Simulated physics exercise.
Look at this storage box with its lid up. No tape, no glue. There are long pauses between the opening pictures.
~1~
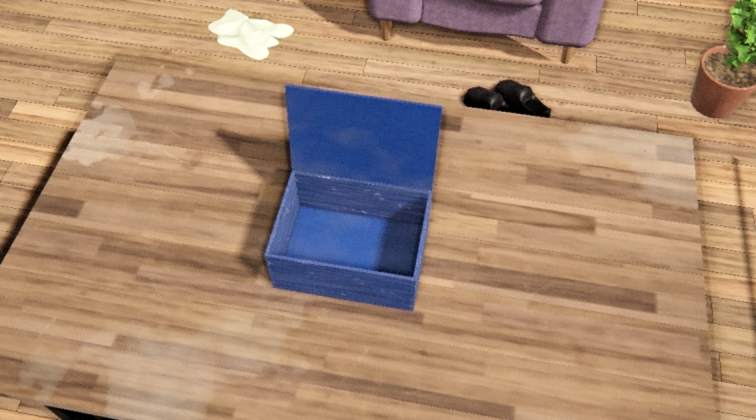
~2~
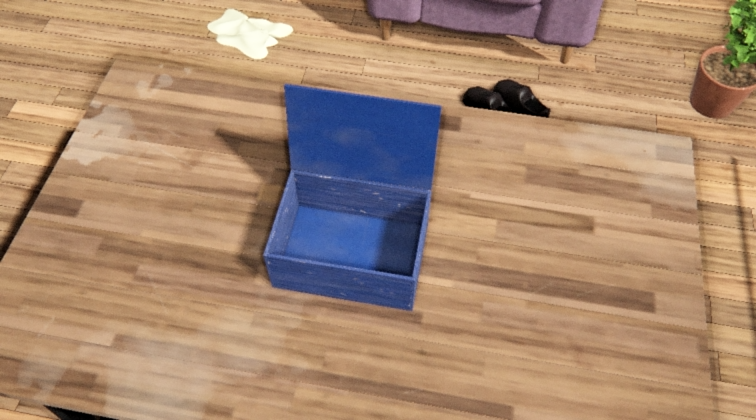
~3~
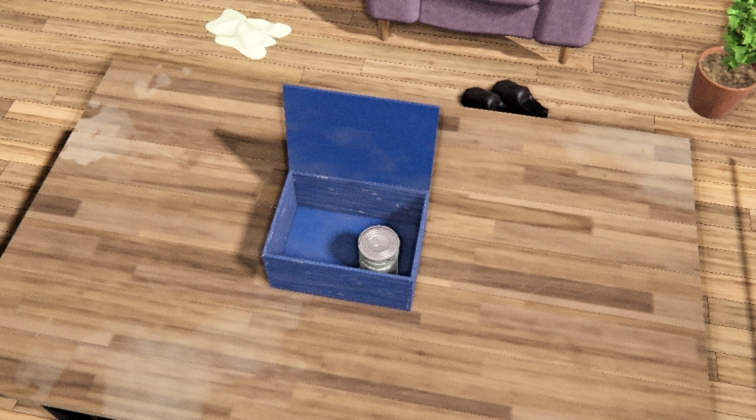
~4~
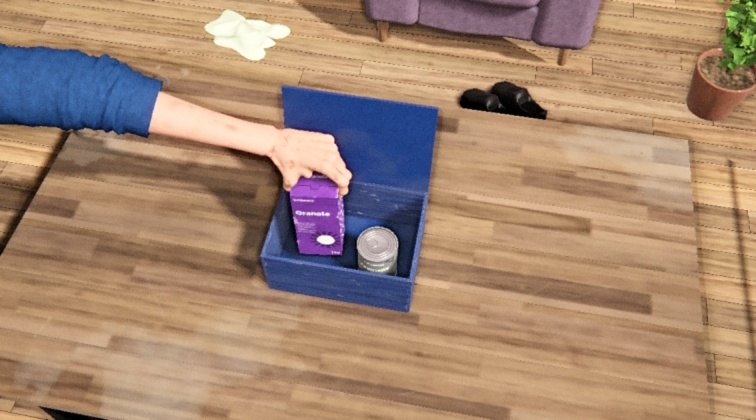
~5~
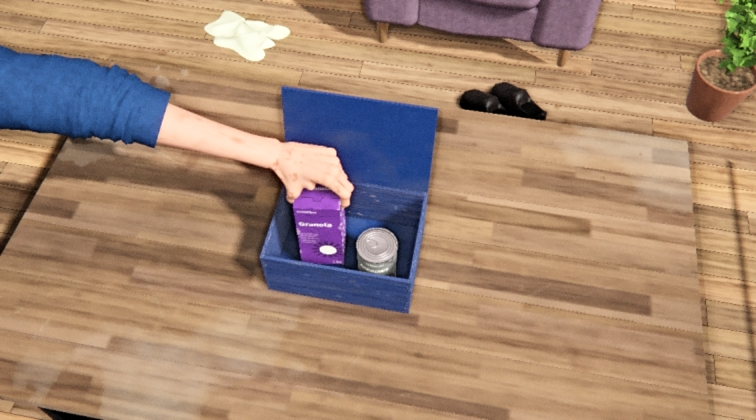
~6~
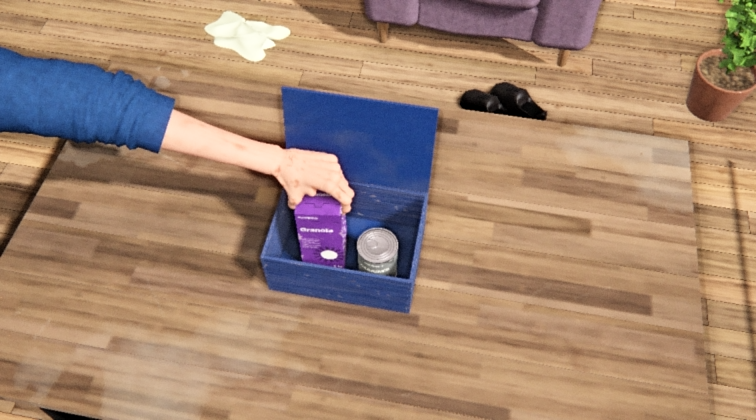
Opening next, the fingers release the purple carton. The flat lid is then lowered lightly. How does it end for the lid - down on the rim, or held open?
For the lid it ends held open.
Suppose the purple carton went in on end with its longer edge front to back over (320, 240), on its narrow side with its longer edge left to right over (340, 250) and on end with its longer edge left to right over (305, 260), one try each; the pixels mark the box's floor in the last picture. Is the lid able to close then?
Attempt one, it is left gaping; attempt two, it settles down; attempt three, it is left gaping.
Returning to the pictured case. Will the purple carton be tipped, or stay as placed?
Observation: The purple carton keeps the set orientation.
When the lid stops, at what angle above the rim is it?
Measured angle - around 50°.
Then, 1.00 s after the last picture, lid starting down.
Then, 1.40 s after the last picture, lid 72° above the rim.
Then, 1.70 s after the last picture, lid 52° above the rim.
At rest, lid 50° above the rim; both in place. Seen from the same camera at the end, purple carton near (323, 229).
